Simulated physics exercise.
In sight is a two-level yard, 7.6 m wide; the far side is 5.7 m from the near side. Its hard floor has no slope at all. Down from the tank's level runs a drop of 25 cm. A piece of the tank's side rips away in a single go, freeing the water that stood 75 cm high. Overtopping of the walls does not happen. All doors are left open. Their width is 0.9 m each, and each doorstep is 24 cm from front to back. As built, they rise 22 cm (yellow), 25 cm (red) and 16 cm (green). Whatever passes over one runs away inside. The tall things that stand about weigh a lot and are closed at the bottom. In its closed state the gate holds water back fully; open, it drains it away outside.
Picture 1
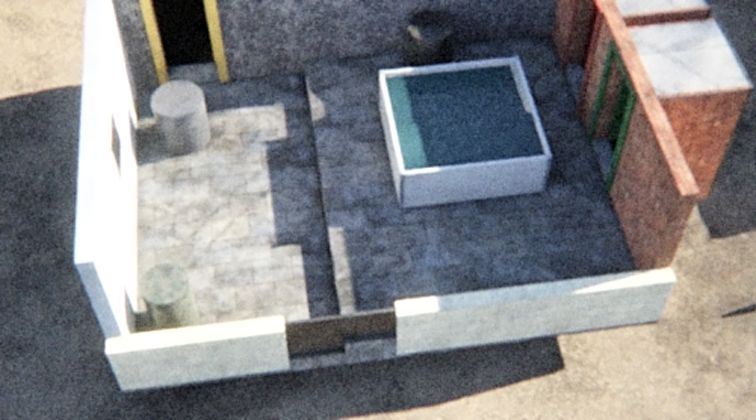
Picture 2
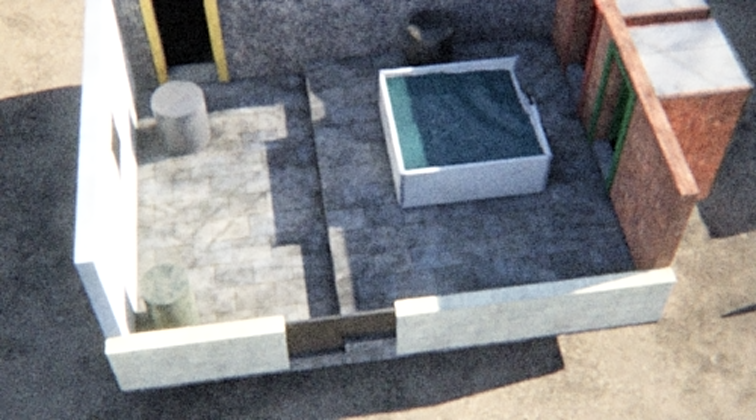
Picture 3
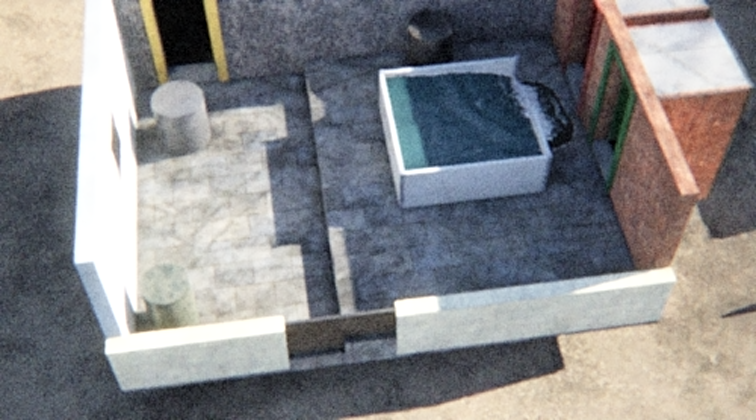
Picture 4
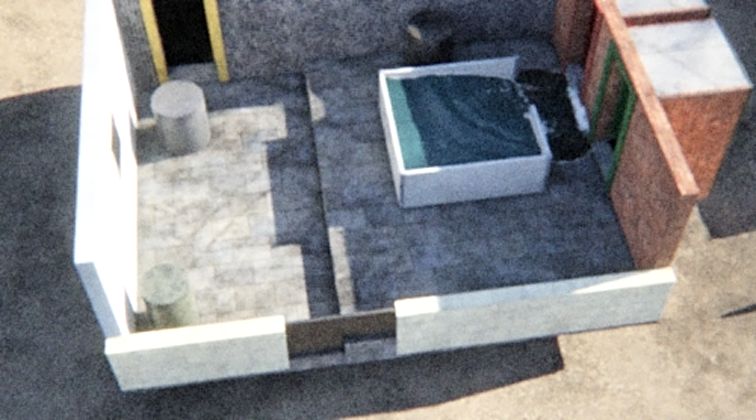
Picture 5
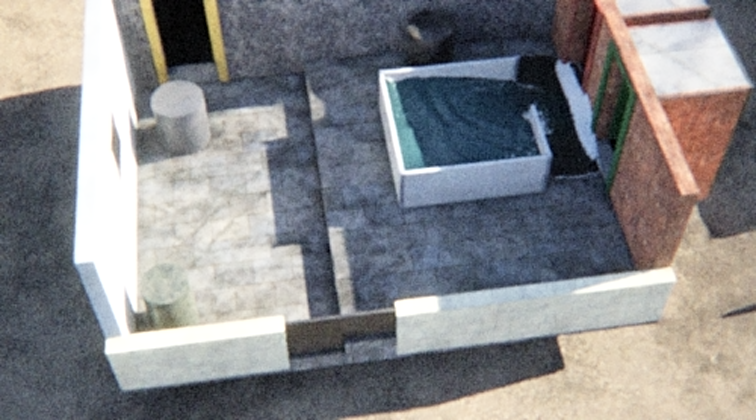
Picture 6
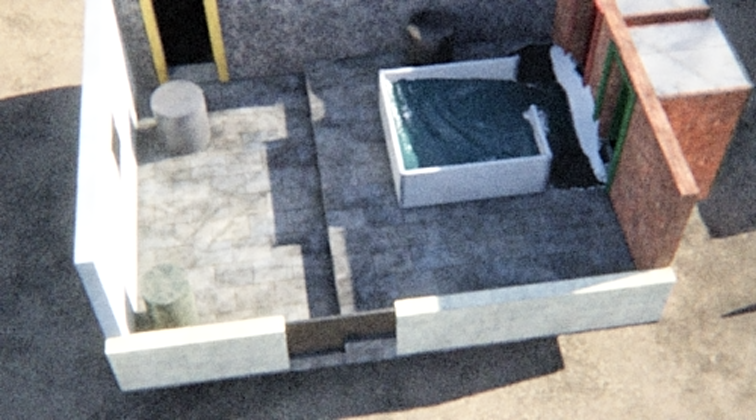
Dark water breaks out of the right side of a white-walled tank and spreads over the paving toward the red brick wall, its edge turning white and foamy while ripples cross the surface inside. The grey yard is seen from high above by a still camera. A yellow-framed doorway and pale grey cylinder stand at left, a green-framed doorway at right, and low cream walls in front.
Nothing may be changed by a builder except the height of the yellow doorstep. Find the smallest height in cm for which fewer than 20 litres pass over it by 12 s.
I would say 10 cm.
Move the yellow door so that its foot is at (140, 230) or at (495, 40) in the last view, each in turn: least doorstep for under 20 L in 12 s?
You'd want about 9.0 cm there first, then about 24 cm.
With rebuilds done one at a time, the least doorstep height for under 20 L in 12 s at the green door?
For green, a step near 12.5 cm.
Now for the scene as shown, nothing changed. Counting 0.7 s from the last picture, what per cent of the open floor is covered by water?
Around 15 per cent of the floor.
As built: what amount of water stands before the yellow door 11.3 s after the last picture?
Depth: Near 9.5 cm.
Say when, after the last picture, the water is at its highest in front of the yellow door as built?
8.0 s.
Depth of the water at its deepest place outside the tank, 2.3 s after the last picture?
Around 42 centimetres.
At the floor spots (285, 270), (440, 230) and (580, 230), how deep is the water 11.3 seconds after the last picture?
Some 10, 4 and 6 cm.
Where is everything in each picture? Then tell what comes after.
In the first picture, still water, 75 cm deep, in the tank at (462, 116); the yellow door at (186, 41) is dry.
In the second picture, the gap is at (520, 104), the front 0.3 m out at a hidden place; the back of the tank holds 75 cm.
In the third picture, water pours out at (519, 107) and has run 0.8 m, to (570, 129); about 12 cm deep outside, 75 cm at the back.
In the fourth picture, water pours out at (519, 107) and has run 1.1 m, to (583, 99); about 12 cm deep outside, 75 cm at the back.
In the fifth picture, water pours out at (519, 108) and has run 1.3 m, to (599, 167); about 10 cm deep outside, 74 cm at the back.
In the sixth picture, the gap is at (519, 107), the front 1.5 m out at (605, 184); the back of the tank holds 68 cm; 5.7 m in a straight line remain to the yellow door at (186, 41).
Then, 0.7 s after the last picture water covers 15 % of the floor, deepest (63 cm) near (551, 39); it has not reached the yellow door.
Then, 2.3 s after the last picture water covers 35 % of the floor, deepest (42 cm) near (551, 39); it has not reached the yellow door.
Then, 11.3 s after the last picture water covers 95 % of the floor, deepest (14 cm) near (288, 77); 10 cm at the yellow door, 0 litres in over its 22 cm doorstep.
At the yellow door as built, the water peaked near 14 cm, 8.1 s after the last picture.
With a doorstep of 8.5 cm, 37 litres would have come in within the 12 s; with 12 cm, 7 litres. So under 20 litres takes about 10 cm.
